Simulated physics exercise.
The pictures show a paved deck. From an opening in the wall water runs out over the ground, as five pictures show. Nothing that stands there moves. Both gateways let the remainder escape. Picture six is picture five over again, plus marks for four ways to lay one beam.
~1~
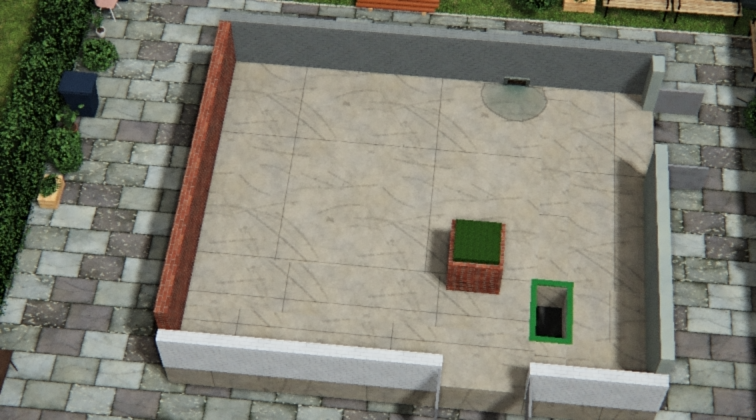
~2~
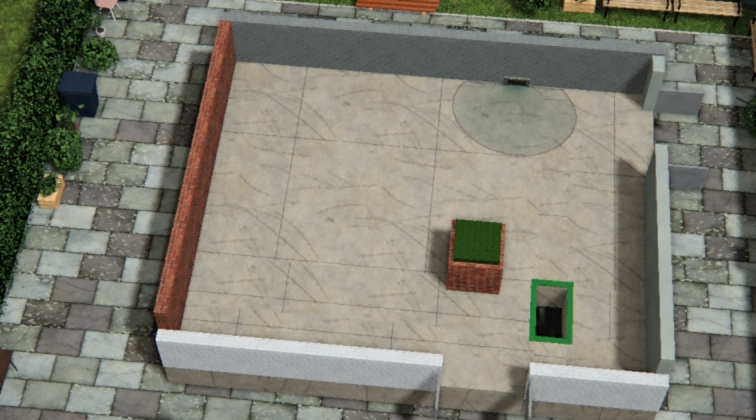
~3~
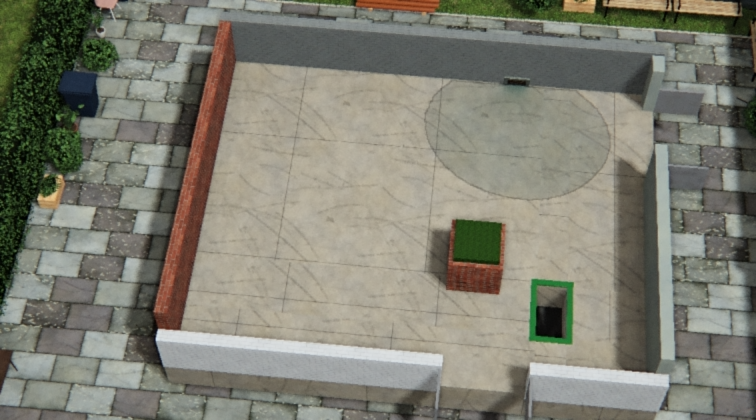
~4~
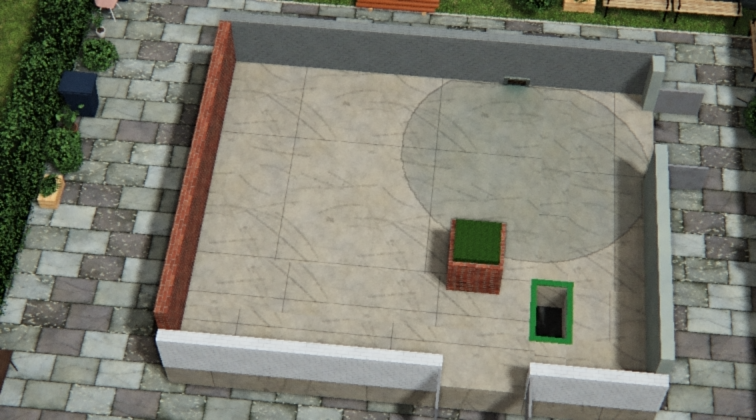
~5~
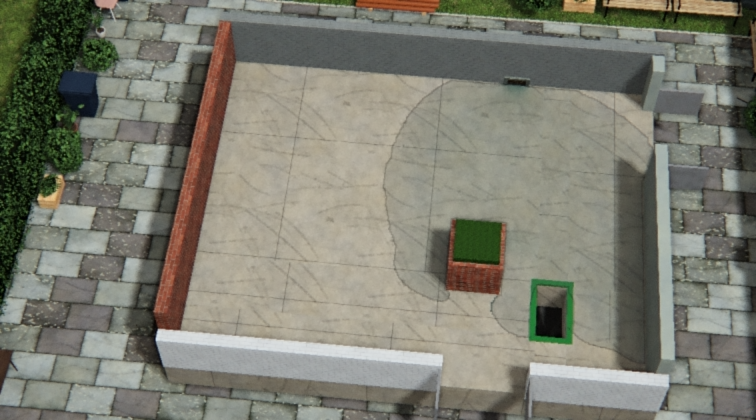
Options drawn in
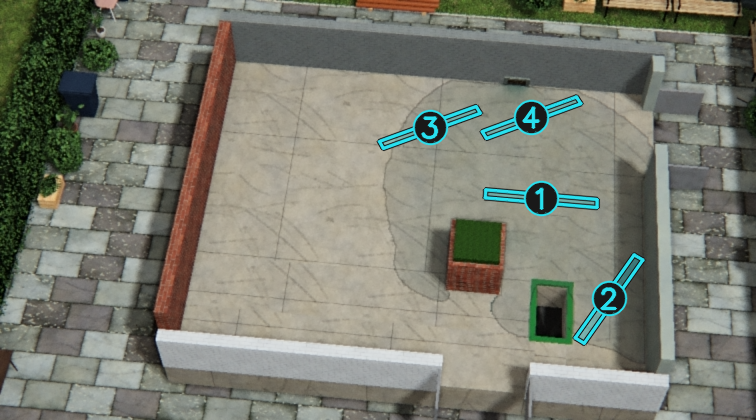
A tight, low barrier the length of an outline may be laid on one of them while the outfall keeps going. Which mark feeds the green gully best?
I would pick place 2.
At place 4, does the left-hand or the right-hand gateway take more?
The left gate.
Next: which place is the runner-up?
That is place 3.
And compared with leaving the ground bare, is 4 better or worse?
It is worse.
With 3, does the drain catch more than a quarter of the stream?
Yes.
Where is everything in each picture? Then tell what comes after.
In the first picture, outfall at (517, 82); green gully at (552, 311); open gate at (483, 379); open gate at (643, 146); front seen at (500, 113), 2 % of the ground wet; green gully still dry.
In the second picture, front seen at (487, 146), 6 % of the ground wet; green gully still dry.
In the third picture, front seen at (507, 195), 14 % of the ground wet; green gully still dry.
In the fourth picture, front seen at (525, 259), 28 % of the ground wet; green gully still dry.
In the fifth picture, front seen at (641, 349), 39 % of the ground wet; green gully taking water.
On the marked copy, 1 from (485, 193) to (597, 203); 2 from (579, 340) to (638, 257); 3 from (381, 144) to (478, 109); 4 from (484, 135) to (578, 100).
With 1, about 31 % of the stream goes into the green gully, about 68 % out by the gates.
With 2, about 67 % of the stream goes into the green gully, about 29 % out by the gates.
With 3, about 43 % of the stream goes into the green gully, about 54 % out by the gates.
With 4, about 33 % of the stream goes into the green gully, about 61 % out by the gates.
